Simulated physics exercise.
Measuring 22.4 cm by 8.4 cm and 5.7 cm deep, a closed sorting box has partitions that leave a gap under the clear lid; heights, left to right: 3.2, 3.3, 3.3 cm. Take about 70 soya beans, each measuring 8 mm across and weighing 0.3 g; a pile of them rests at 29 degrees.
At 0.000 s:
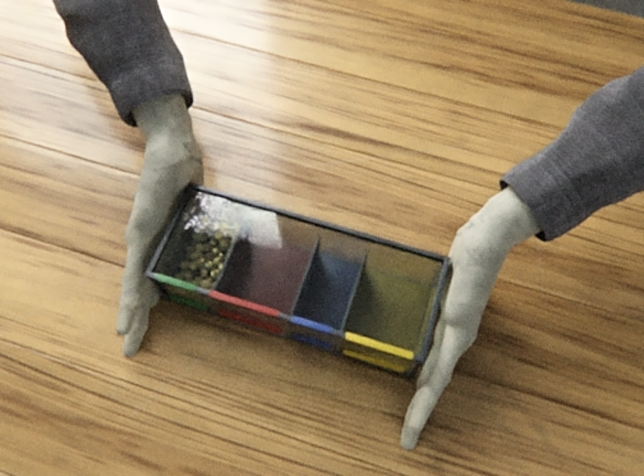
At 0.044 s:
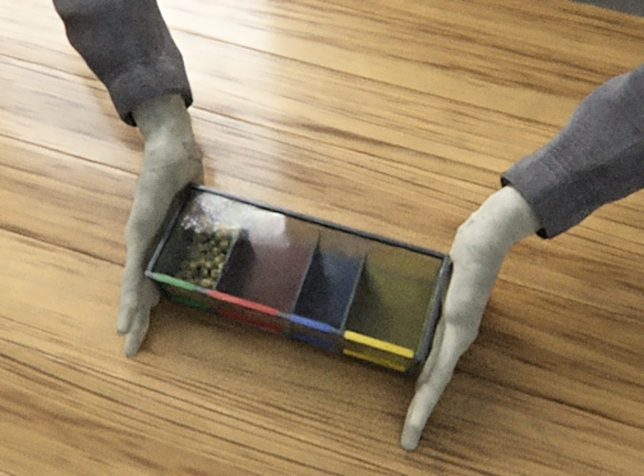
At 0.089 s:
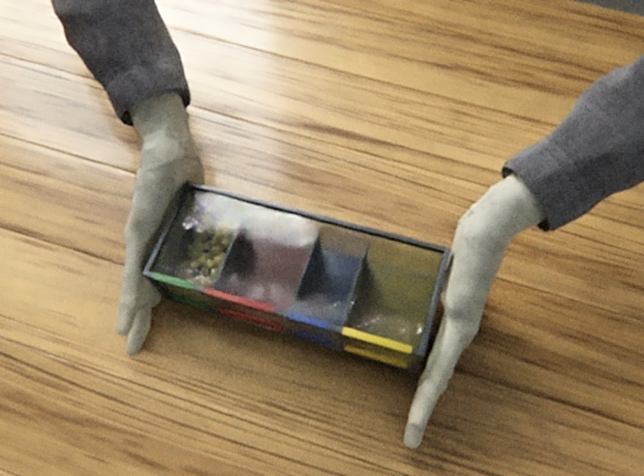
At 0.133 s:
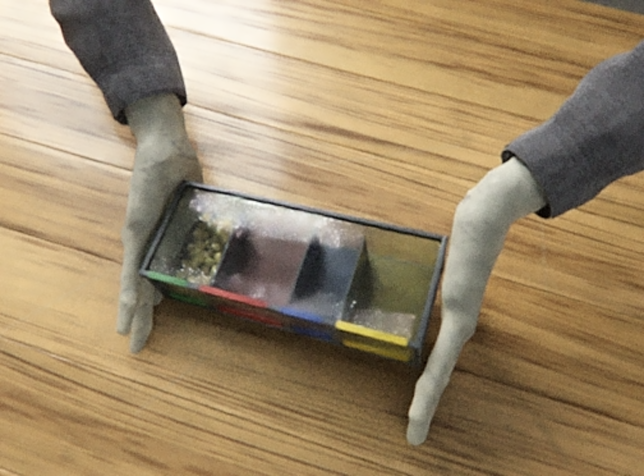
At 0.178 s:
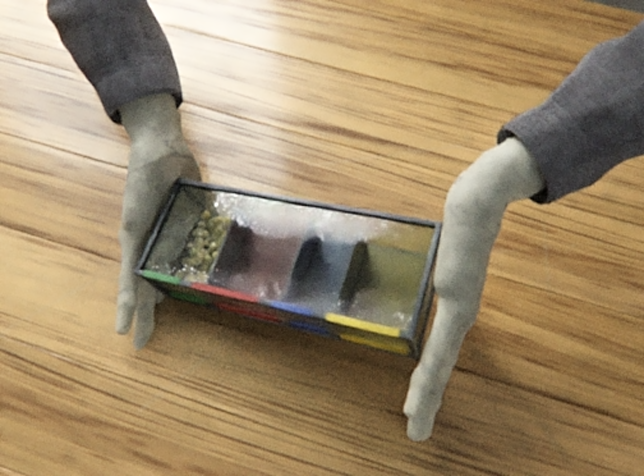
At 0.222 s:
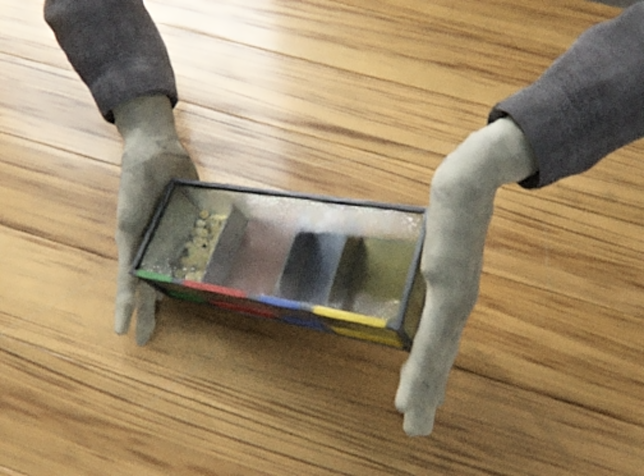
Two grey hands tilting a clear-lidded box of four coloured compartments slightly on a wooden table, small beans sitting in the green left section.
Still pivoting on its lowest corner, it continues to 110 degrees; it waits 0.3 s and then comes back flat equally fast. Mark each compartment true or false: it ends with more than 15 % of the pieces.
Red compartment: False, blue compartment: False, green compartment: True, yellow compartment: False.
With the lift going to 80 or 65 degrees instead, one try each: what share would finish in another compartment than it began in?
Around 0 and 0 in a hundred, respectively.
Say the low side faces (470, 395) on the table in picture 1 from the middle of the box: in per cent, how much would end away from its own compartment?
Near 100 percent, give or take.
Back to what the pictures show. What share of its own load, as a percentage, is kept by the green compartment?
That compartment keeps close to 100 per cent of its own pieces.
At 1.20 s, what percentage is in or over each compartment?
It splits as red 0, blue 0, green 100 and yellow 0 percent.
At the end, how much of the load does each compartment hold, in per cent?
Per cent by compartment - red 0, blue 0, green 100, yellow 0.
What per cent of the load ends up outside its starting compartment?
That comes to close to 0 percent.
After 1.20 s, tilt 110 degrees; green 100 %.
Then, at 1.86 s, tilt 57 degrees; green 100 %.
After 2.55 s, tilt 0 degrees; green 100 %.
By 3.0 s all is still; red 0 %, blue 0 %, green 100 %, yellow 0 %.
